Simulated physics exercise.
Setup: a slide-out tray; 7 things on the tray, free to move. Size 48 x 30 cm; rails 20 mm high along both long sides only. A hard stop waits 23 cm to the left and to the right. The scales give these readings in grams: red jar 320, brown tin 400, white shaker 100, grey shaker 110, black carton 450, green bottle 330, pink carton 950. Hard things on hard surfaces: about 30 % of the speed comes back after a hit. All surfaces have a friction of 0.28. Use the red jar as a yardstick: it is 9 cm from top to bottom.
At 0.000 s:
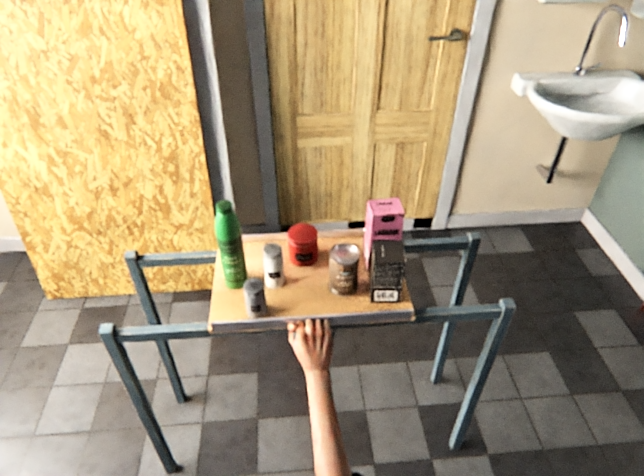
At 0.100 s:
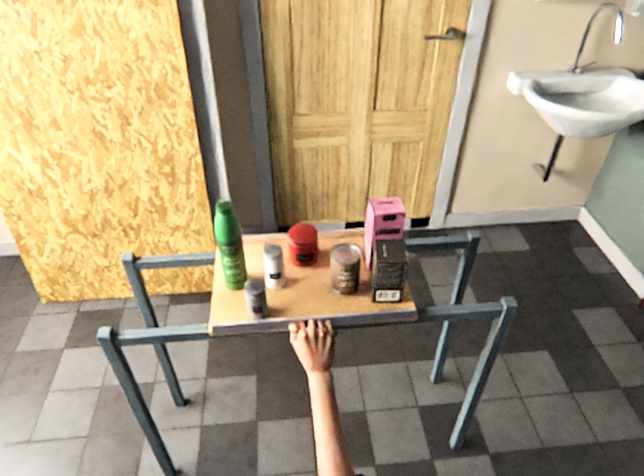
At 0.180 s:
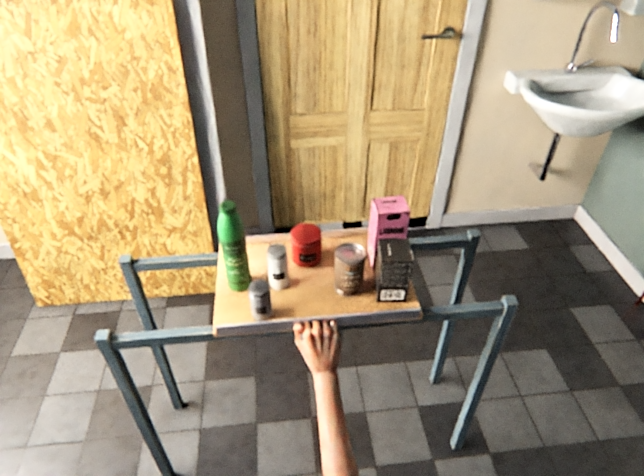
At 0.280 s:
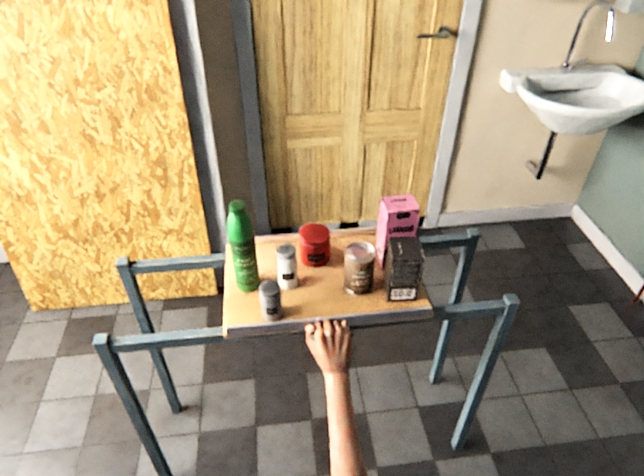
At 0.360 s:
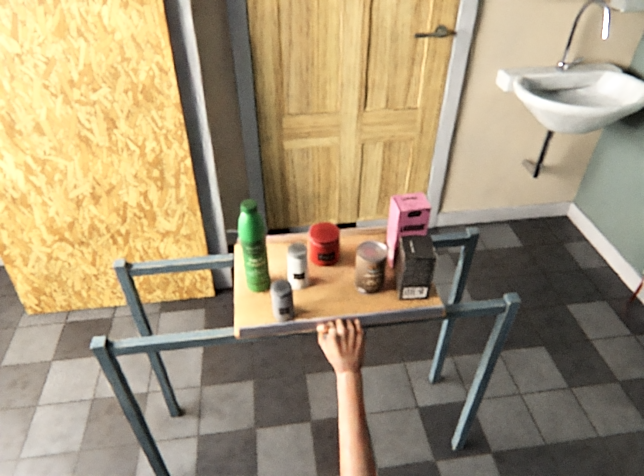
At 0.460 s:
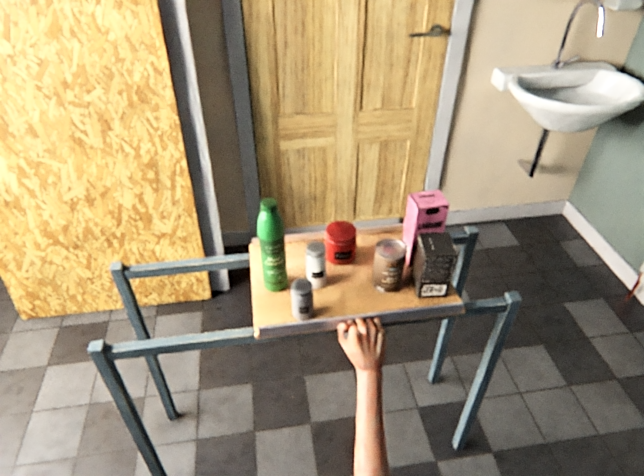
The footage shows a hand gripping the front edge of a wooden tray on a blue-grey metal frame, first barely moving it, then sliding it gradually right with its green bottle, red jar, shakers, brown tin and cartons.
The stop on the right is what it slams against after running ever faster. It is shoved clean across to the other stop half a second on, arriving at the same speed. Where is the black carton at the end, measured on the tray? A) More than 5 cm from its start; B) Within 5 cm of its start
Option A: More than 5 cm from its start.
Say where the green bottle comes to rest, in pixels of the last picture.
(192, 281).
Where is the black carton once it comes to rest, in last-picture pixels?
Around pixel (501, 363).
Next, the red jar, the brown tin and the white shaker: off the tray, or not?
At the end the red jar remains on its base, the brown tin remains on its base and the white shaker remains on its base.
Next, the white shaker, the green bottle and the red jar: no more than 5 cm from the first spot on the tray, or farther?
Here is how it goes: The white shaker moves off; next, the green bottle moves off; last, the red jar remains near its start.
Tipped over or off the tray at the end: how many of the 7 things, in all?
It adds up to 4.
Around 1.16 s, tray has slid 23 cm right; black carton and pink carton now off the tray; green bottle at 49° to upright; white shaker at 30° to upright.
Around 1.76 s, tray has slid 13 cm right; white shaker on its side; green bottle on its side; brown tin shifted 10 cm.
Finally (3.4 s), off the tray, black carton and pink carton; on their side or leaning hard on the tray, white shaker and green bottle; the other 3 still in place (within 5 cm). Final places as that camera would see them, black carton near (501, 363).
